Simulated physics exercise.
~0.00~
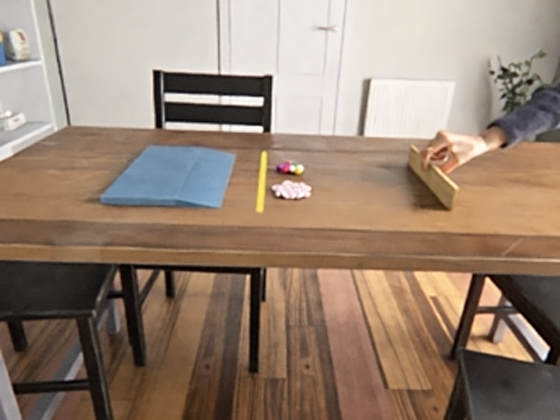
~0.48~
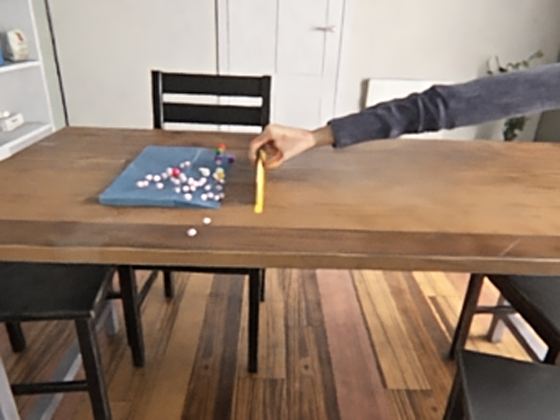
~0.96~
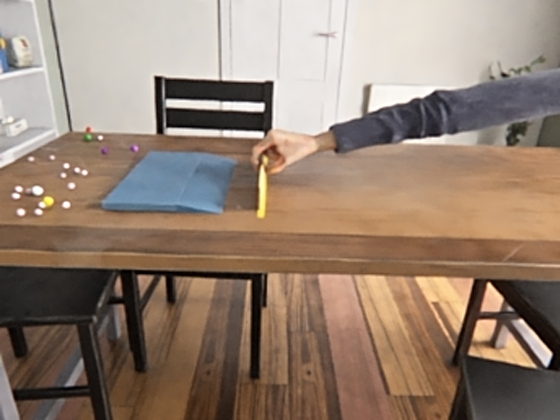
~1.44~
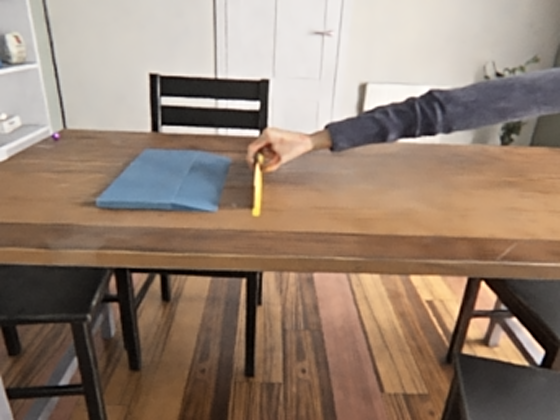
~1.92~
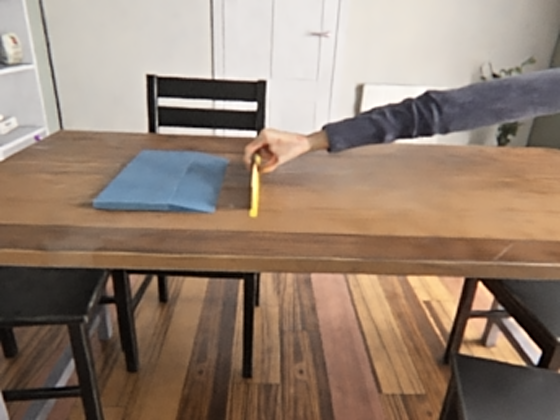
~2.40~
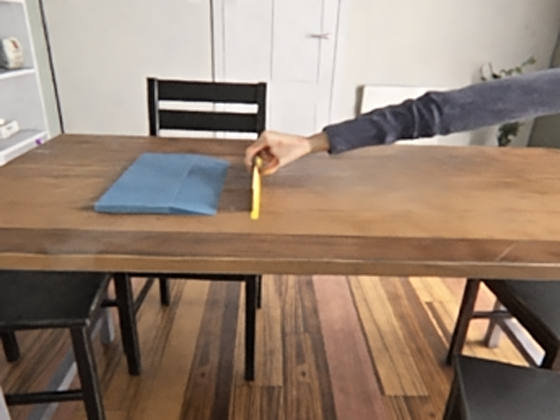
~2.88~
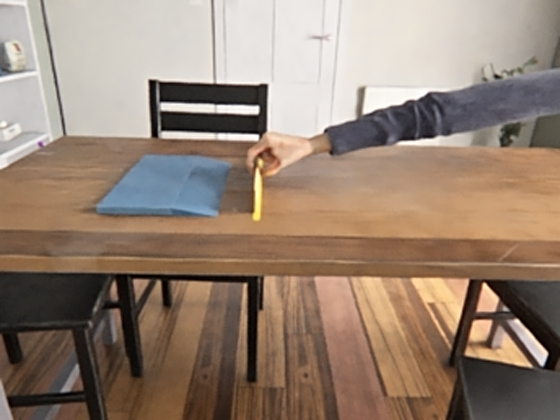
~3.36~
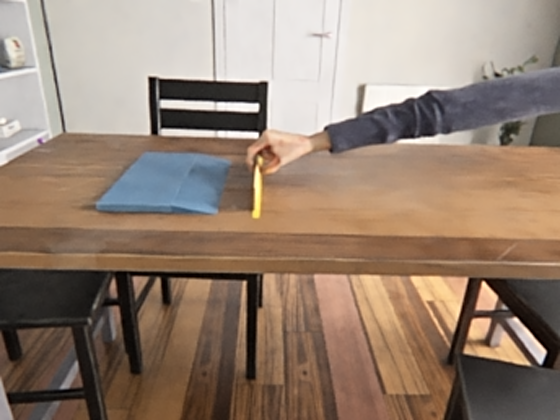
A hand in a dark sleeve holds a strip of wood upright on a wooden table, to the right of two small batches of loose bits, a line of yellow tape and a blue slab with a sloping edge. The hand sweeps the strip left, driving both batches toward the slab. The strip stops at the yellow tape while the bits scatter up and across the blue surface. They carry on over the top and spread across the table's left end. Soon the bits are gone from view, and the hand stays at the tape, still holding the strip.
